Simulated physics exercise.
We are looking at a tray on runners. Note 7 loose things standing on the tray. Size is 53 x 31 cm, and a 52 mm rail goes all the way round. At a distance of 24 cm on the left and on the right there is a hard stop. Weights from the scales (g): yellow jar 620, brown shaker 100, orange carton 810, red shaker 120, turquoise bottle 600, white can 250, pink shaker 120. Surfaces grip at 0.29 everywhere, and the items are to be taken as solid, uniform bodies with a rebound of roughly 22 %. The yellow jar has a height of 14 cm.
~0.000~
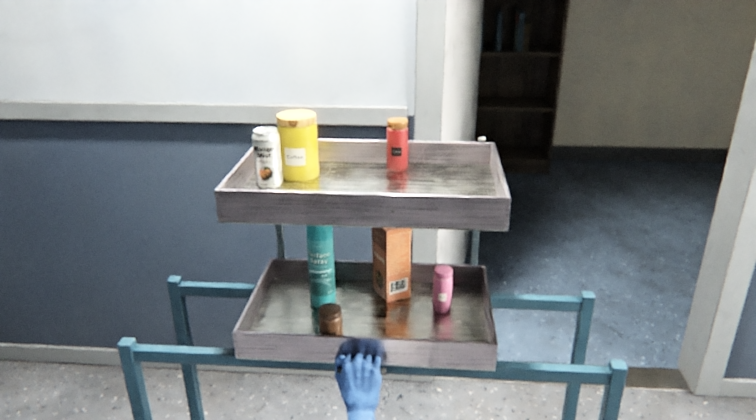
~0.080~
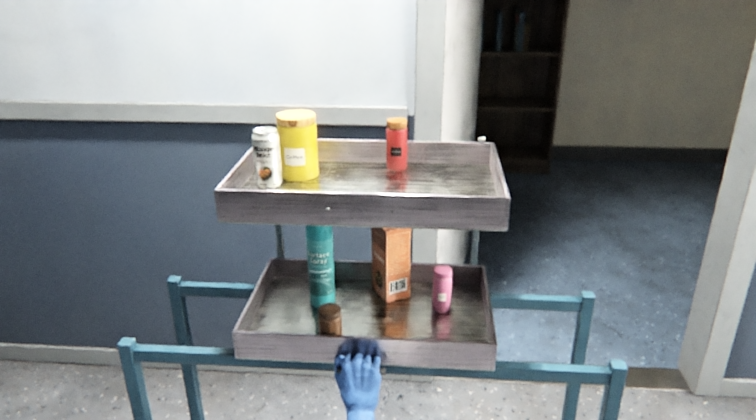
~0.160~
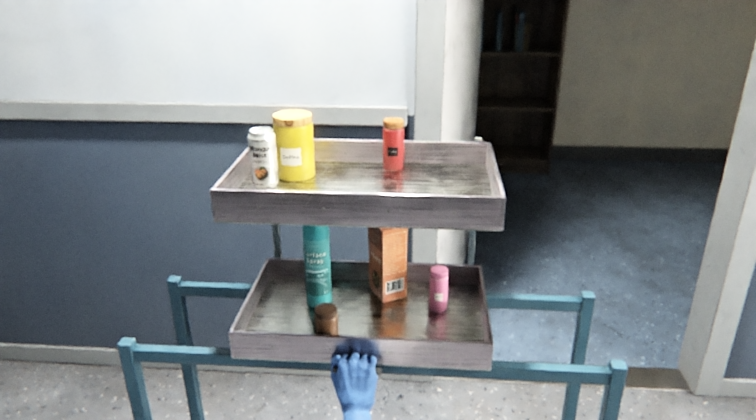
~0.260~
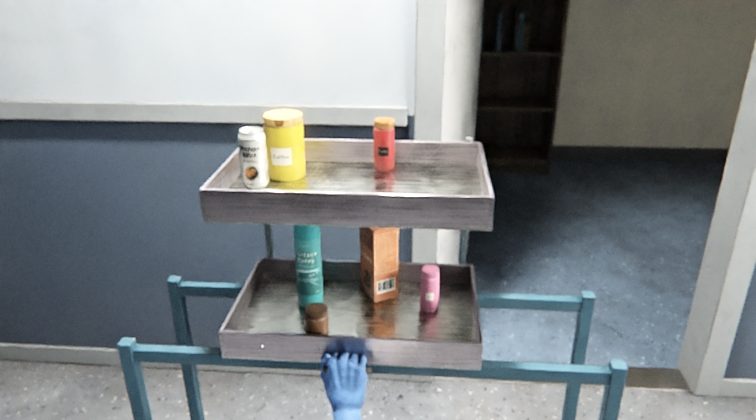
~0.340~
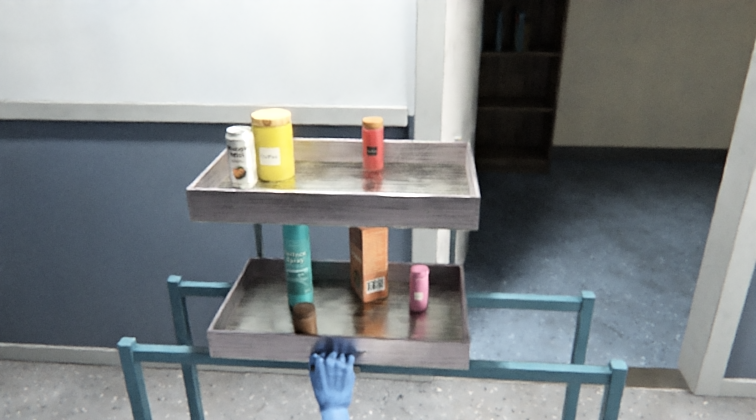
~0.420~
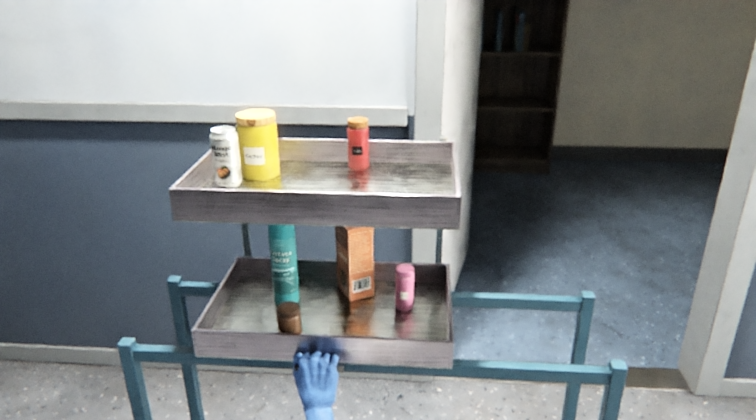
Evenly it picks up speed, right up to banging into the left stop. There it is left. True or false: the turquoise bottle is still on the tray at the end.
False.
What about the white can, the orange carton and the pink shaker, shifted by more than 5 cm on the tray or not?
White can: Remains in place; orange carton: Is displaced; pink shaker: Is displaced.
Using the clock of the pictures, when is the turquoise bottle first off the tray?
Roughly at the 1.0 s mark.
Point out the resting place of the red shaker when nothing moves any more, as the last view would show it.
Roughly at (254, 141) in the last picture.
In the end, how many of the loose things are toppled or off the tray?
That comes to 1.
After 0.72 s, tray 24 cm left; turquoise bottle moved 3 cm near (205, 248); orange carton moved 3 cm; brown shaker moved 3 cm.
After 0.82 s, tray 24 cm left; turquoise bottle 12° off upright near (187, 247); pink shaker 3° off upright; orange carton moved 8 cm.
After 1.12 s, tray 24 cm left; turquoise bottle now off the tray; orange carton moved 9 cm; brown shaker moved 9 cm.
After 1.42 s, tray 24 cm left; orange carton moved 9 cm; brown shaker moved 9 cm; pink shaker moved 9 cm.
In the end (1.7 s), off the tray, turquoise bottle; not toppled but over 5 cm from the start, yellow jar, brown shaker, orange carton, red shaker and pink shaker; the last one under 5 cm from the start.
